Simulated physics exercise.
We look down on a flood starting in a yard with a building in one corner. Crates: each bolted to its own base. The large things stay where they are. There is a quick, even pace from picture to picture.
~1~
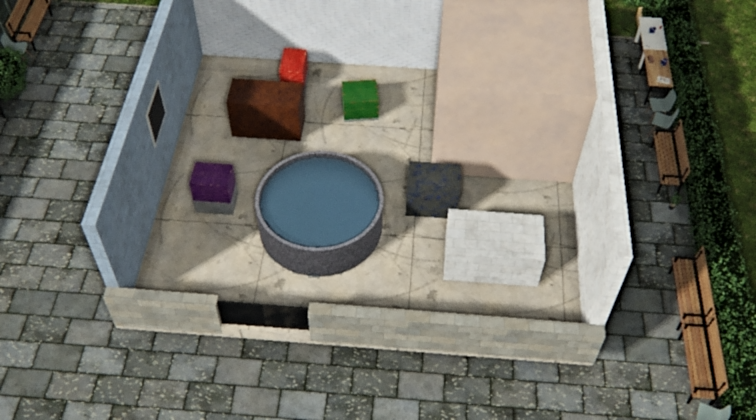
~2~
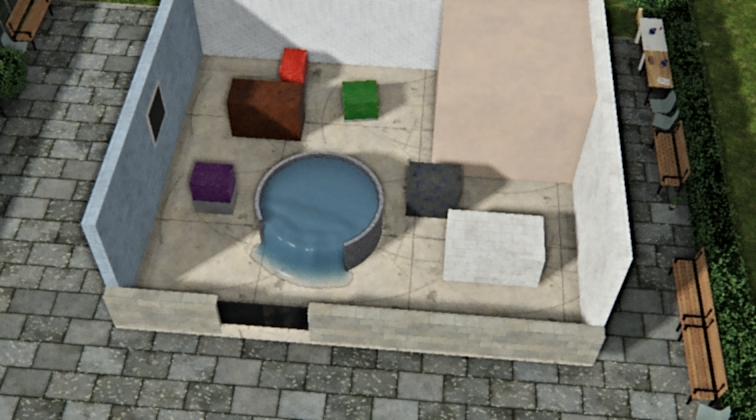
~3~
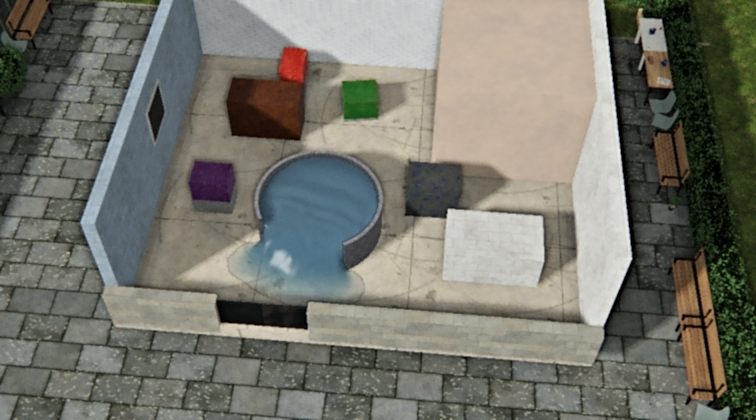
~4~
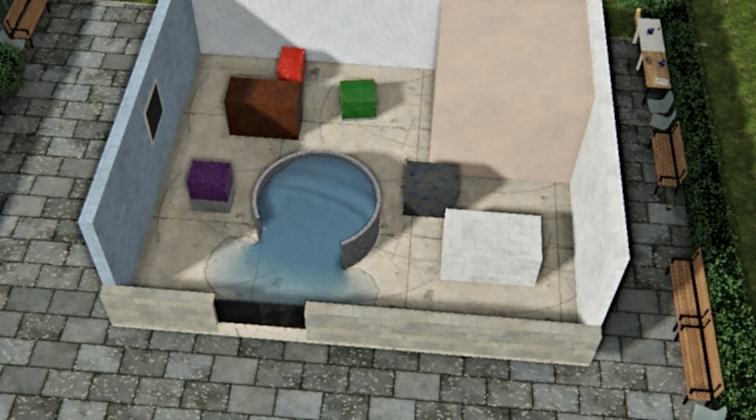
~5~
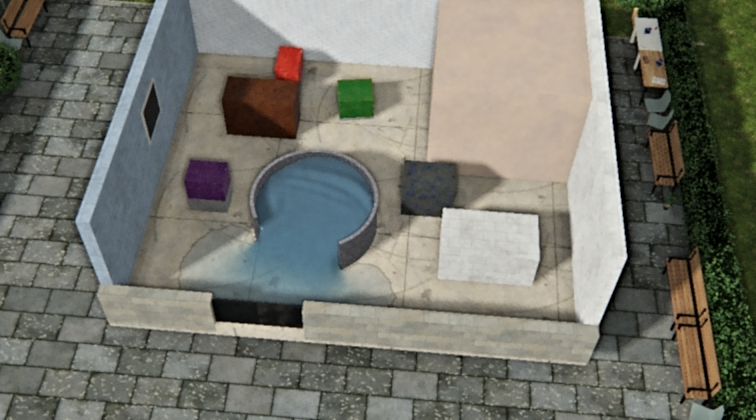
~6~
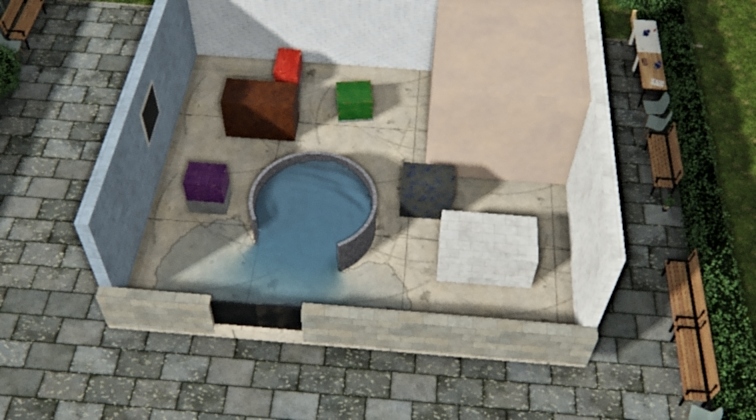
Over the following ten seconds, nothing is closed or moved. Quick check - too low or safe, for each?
Purple crate safe; red crate safe; green crate too low.
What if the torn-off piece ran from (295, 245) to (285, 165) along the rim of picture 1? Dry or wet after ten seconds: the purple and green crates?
Result - purple crate gets flooded, green crate gets flooded.
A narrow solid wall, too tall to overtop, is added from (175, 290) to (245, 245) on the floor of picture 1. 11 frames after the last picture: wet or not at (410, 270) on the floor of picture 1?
My call: Soaked.
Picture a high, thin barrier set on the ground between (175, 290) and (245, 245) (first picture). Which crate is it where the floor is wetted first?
That is the purple-painted one.
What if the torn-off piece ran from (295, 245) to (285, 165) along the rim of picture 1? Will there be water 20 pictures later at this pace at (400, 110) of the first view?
Untouched.
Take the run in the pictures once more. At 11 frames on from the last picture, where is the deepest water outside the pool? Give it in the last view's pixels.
Around (131, 310).
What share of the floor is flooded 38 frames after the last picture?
My guess is around 90 in a hundred.
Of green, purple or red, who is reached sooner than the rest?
That would be the purple-painted one.
A moment on, water covers 20 % of the floor; the purple crate water round its plinth, the red crate not reached, the green crate not reached.
Next, water covers 35 % of the floor; the purple crate water round its plinth, the red crate not reached, the green crate not reached.
Then, water covers 60 % of the floor; the purple crate water round its plinth, the red crate not reached, the green crate not reached.
Later, water covers 90 % of the floor; the purple crate water round its plinth, the red crate water round its plinth, the green crate water round its plinth.
In the end, water covers 100 % of the floor; the purple crate stayed above the water, the red crate stayed above the water, the green crate was topped.
